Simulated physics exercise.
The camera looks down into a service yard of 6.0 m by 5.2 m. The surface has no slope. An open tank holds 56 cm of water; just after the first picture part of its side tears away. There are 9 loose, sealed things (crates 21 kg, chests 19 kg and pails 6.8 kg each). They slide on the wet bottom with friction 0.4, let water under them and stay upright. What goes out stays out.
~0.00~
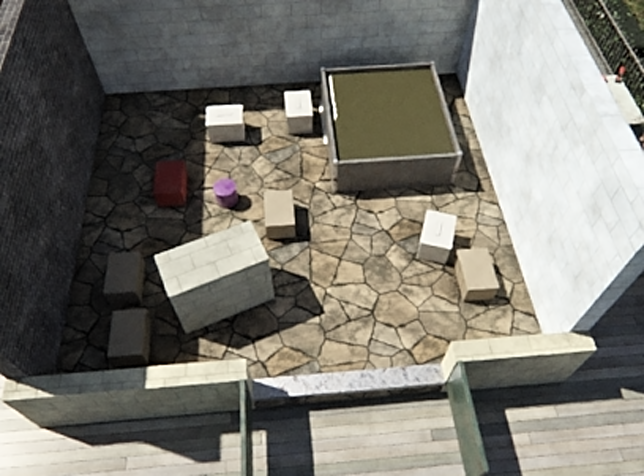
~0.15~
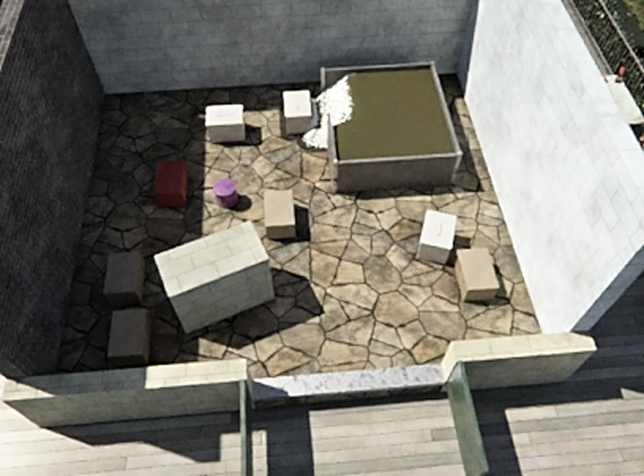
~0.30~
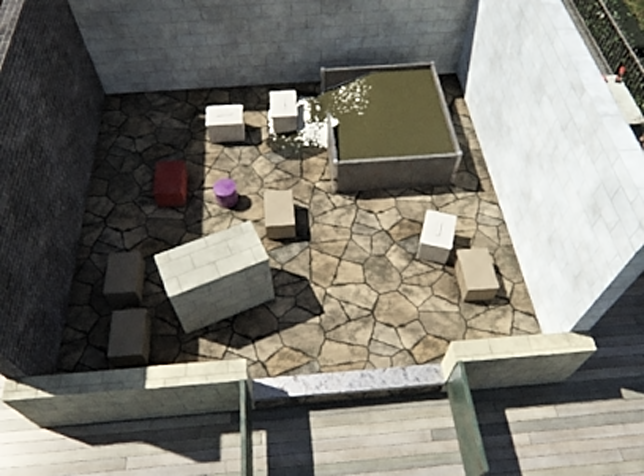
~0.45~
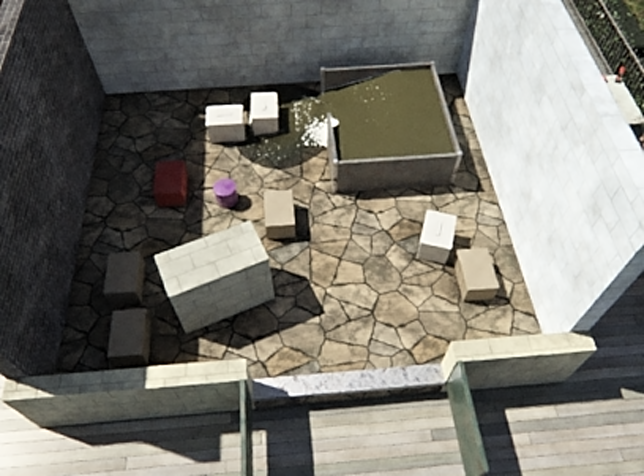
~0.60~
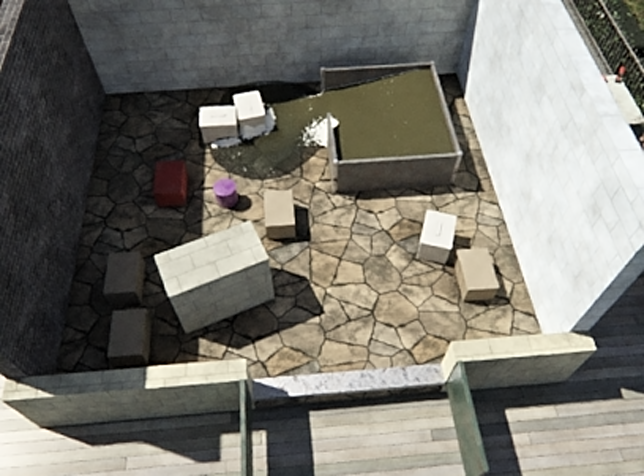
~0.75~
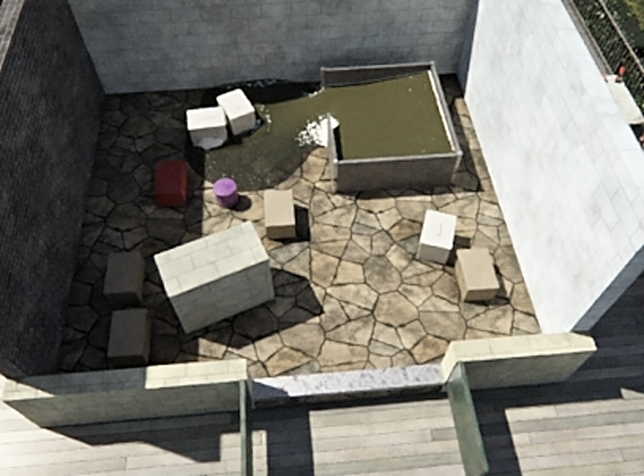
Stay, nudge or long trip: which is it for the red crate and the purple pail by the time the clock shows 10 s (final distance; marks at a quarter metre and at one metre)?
The red crate gets carried off, the purple pail is nudged along.
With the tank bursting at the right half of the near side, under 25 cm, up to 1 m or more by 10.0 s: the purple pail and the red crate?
Then the purple pail stays put, the red crate holds its place.
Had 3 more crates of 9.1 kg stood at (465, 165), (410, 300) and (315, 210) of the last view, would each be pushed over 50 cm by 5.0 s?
In turn: Under, under, under.
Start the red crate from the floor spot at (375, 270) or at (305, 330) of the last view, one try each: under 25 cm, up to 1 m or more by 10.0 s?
In turn: It stays put; it moves a short way.
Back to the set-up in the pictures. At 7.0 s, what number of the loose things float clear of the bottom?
At that moment 2.
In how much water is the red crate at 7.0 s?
About 9 cm.
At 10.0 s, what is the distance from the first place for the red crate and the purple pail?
About 350 and 60 cm.
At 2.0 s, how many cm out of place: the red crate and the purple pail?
Roughly 60 and 0 cm by then.
After 2.0 s the red crate is near (129, 193), 0.6 m from its start, aground; the purple pail is near (225, 187), 0.0 m from its start, aground; 0 of 9 are out; 1 afloat.
After 4.5 s the red crate is near (74, 365), 2.9 m from its start, afloat; the purple pail is near (236, 194), 0.2 m from its start, aground; 0 of 9 are out; 2 afloat.
After 7.0 s the red crate is near (261, 342), 2.9 m from its start, afloat; the purple pail is near (252, 163), 0.6 m from its start, aground; 0 of 9 are out; 2 afloat.
After 10.0 s the red crate is near (331, 365), 3.7 m from its start, aground; the purple pail is near (255, 159), 0.7 m from its start, aground; 0 of 9 are out; 0 afloat.
